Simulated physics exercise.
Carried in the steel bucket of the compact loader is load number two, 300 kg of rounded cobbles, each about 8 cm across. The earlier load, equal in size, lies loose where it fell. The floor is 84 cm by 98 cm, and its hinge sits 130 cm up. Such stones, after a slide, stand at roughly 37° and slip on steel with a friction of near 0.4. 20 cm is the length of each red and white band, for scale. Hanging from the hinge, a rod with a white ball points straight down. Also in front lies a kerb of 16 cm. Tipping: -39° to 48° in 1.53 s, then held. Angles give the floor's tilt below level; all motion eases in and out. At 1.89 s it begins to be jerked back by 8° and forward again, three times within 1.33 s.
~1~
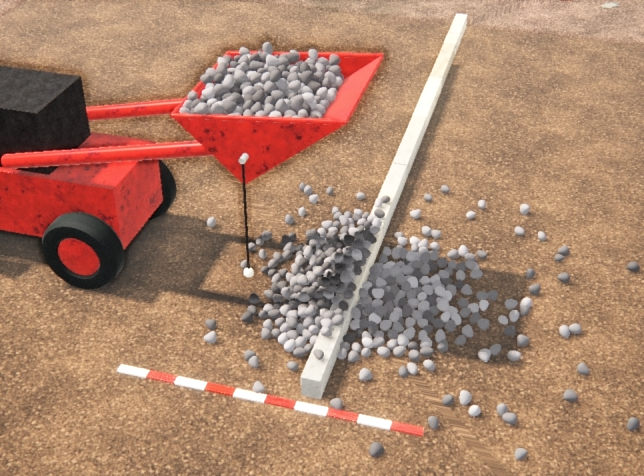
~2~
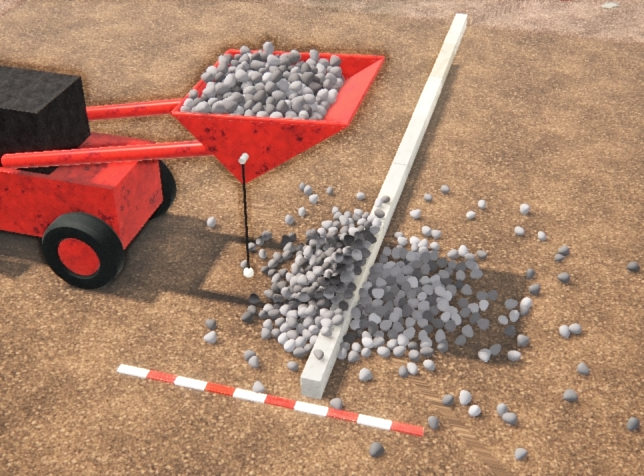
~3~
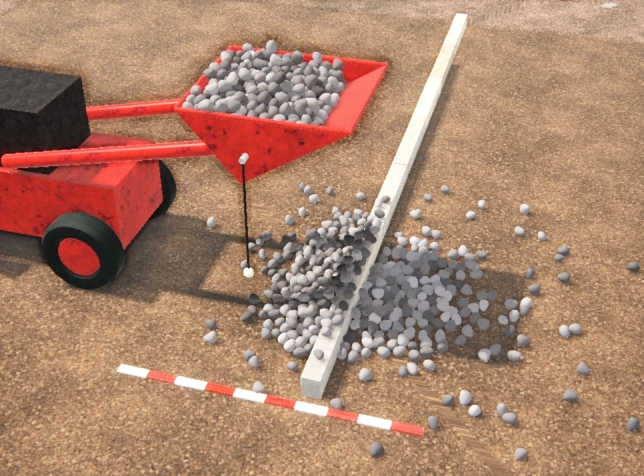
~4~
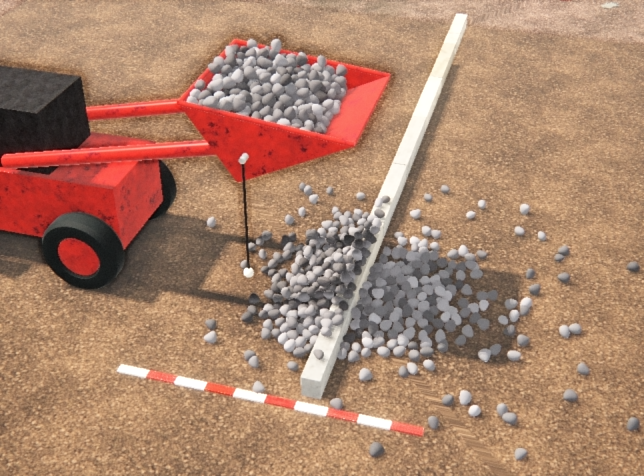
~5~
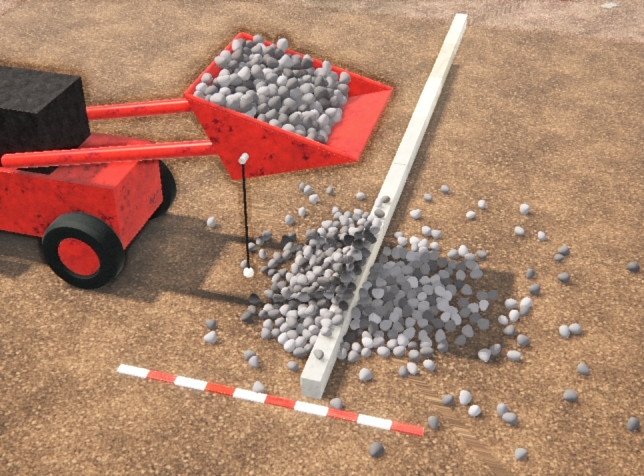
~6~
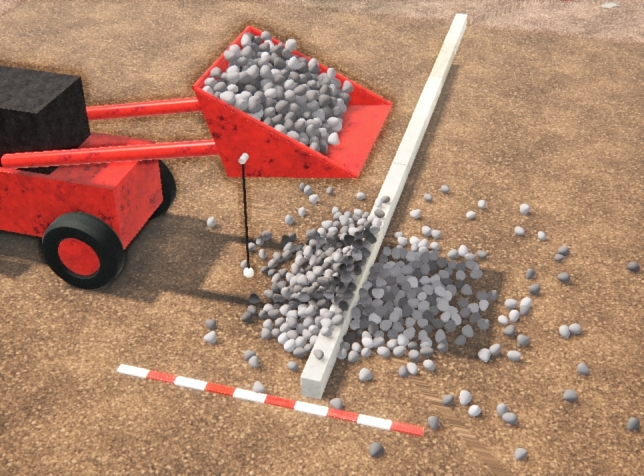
A red bucket full of grey stones slowly tilted its front edge downward on a small red loader, while the loose stones heaped on both sides of a long pale beam lay still.
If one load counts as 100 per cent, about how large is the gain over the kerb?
Around 87 per cent.
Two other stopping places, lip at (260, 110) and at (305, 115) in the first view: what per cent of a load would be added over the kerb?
About 5 per cent from the first spot and 40 per cent from the second.
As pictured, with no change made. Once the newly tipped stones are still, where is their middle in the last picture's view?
Their middle rests near (402, 286).
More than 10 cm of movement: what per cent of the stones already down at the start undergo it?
The answer is about 20 per cent.
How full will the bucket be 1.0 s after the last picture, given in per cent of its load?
Close to 15 in a hundred.
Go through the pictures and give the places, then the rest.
In the first picture, lip at (346, 122), floor tilted -39°, highest stones at (285, 66). The earlier load is highest near (342, 265), 25 cm above ground level, 55 % on this side of the kerb, 45 % over the kerb.
In the second picture, lip at (347, 125), floor tilted -37°, highest stones at (282, 65).
In the third picture, the bucket is at -33°, its lip at (351, 133); the top of the load is at (256, 68).
In the fourth picture, the bucket is at -27°, its lip at (354, 145); the top of the load is at (240, 56).
In the fifth picture, the bucket is at -19°, its lip at (357, 160); the top of the load is at (247, 52).
In the sixth picture, the bucket is at -9°, its lip at (357, 177); the top of the load is at (248, 48).
Then, 0.5 s after the last picture the floor is at 35°; in per cent of one load, 93 in the bucket, 61 on this side of the kerb, 46 over the kerb; the foremost stones are at (597, 338).
Then, 1.0 s after the last picture the floor is at 48°; in per cent of one load, 15 in the bucket, 85 on this side of the kerb, 100 over the kerb; the foremost stones are at (597, 338).
Then, 3.1 s after the last picture the floor is at 48°; in per cent of one load, 0 in the bucket, 68 on this side of the kerb, 132 over the kerb; the foremost stones are at (597, 339).
Then, 5.5 s after the last picture the floor is at 48°; in per cent of one load, 0 in the bucket, 68 on this side of the kerb, 132 over the kerb; the foremost stones are at (597, 339). Net gain over the kerb, 87.
